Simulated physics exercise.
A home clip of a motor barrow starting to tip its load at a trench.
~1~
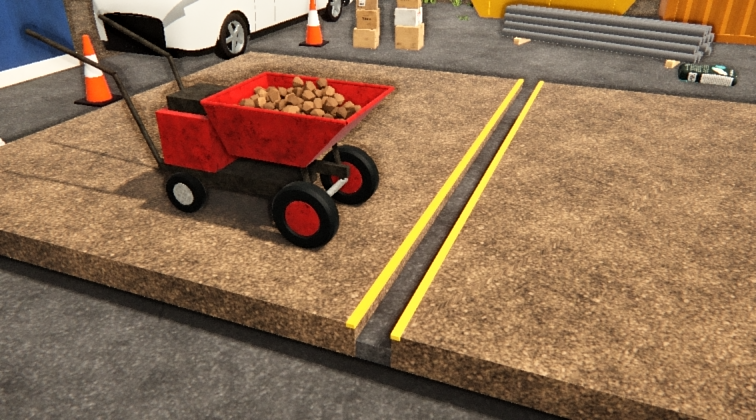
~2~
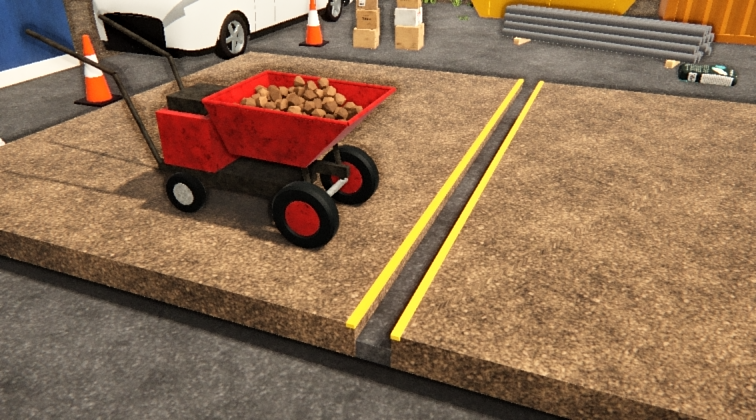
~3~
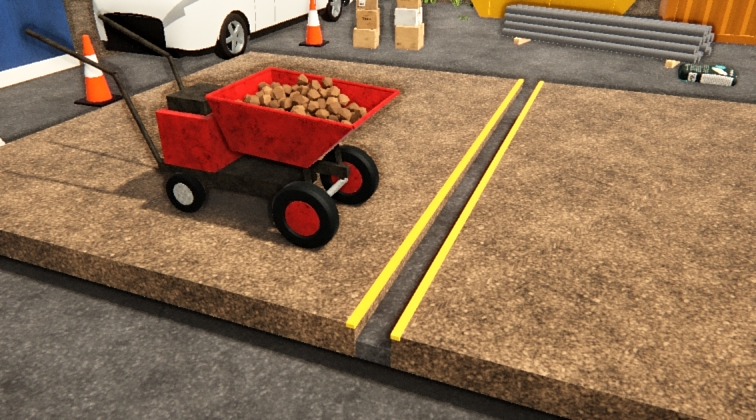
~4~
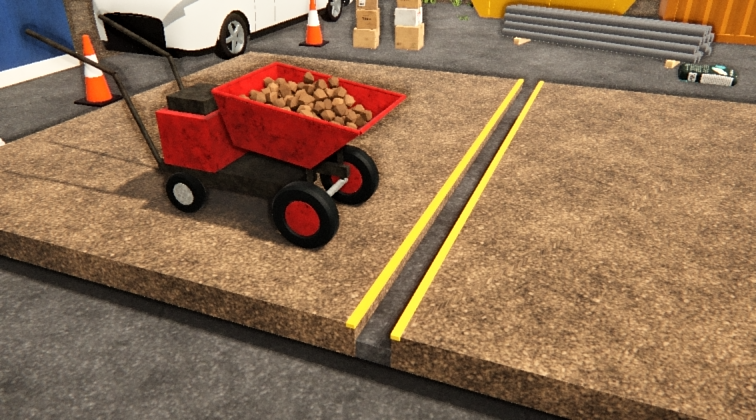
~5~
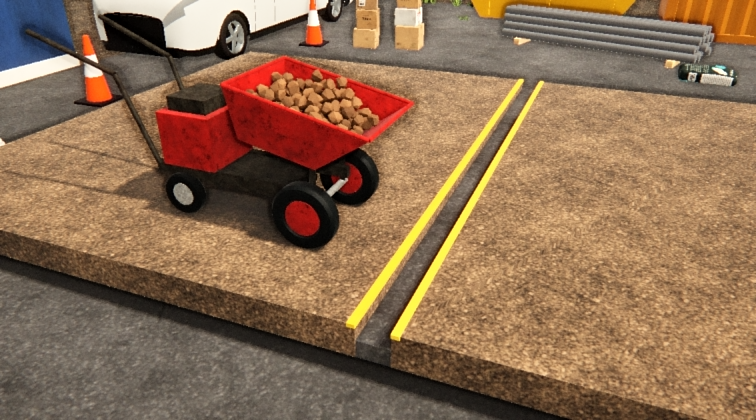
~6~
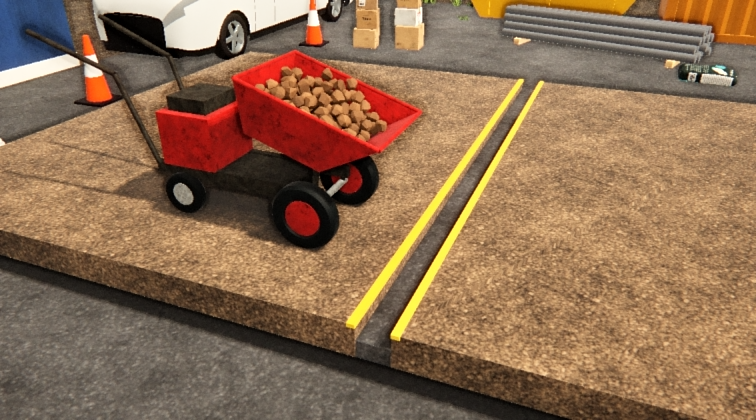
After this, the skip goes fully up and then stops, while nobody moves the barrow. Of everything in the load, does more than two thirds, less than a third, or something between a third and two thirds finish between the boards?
Less than a third does.
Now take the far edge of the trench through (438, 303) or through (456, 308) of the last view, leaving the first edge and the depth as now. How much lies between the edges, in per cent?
Lab note: Case 1 near 40 percent, case 2 near 60 percent.
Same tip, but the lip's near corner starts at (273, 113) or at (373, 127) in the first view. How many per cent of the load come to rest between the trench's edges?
It works out to 30 per cent in the first case and 0 per cent in the second.
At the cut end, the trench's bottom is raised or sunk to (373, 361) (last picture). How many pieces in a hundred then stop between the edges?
Around 20 per cent.
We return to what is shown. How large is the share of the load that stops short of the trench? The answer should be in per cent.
Close to 0 in a hundred.
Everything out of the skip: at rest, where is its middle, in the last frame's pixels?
Close to (469, 247) in the last picture.
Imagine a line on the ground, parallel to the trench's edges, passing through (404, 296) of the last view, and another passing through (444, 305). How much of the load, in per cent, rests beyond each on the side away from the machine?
About 70 and 40 %.
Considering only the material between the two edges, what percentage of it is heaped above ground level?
Estimate: Near 15 in a hundred.
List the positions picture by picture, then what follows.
The first frame shows lip of the skip (346, 123), level; top of the load (296, 102), clay clods; first edge of the trench (375, 288); far edge (417, 298), the trench under half as wide as the skip, and about half as deep as wide.
The second frame shows lip of the skip (348, 124), level; top of the load (297, 102).
The third frame shows lip of the skip (352, 127), tipped barely; top of the load (283, 105).
The fourth frame shows lip of the skip (360, 133), tipped a little; top of the load (289, 103).
The fifth frame shows lip of the skip (369, 141), tipped a little; top of the load (293, 88).
The sixth frame shows lip of the skip (379, 151), tipped clearly; top of the load (293, 95); first edge of the trench (375, 288); far edge (417, 298).
Just after the last frame, skip tipped steeply; every one in the skip.
A moment on, skip tipped steeply; roughly two thirds in the skip; about a tenth in or heaped over the trench; roughly a quarter beyond it; just a few falling.
Further on, skip tipped right over; roughly a quarter in the skip; about a tenth in or heaped over the trench; roughly two thirds beyond it.
When it is over, skip tipped right over; roughly a quarter in the skip; roughly a quarter in or heaped over the trench; roughly two thirds beyond it.
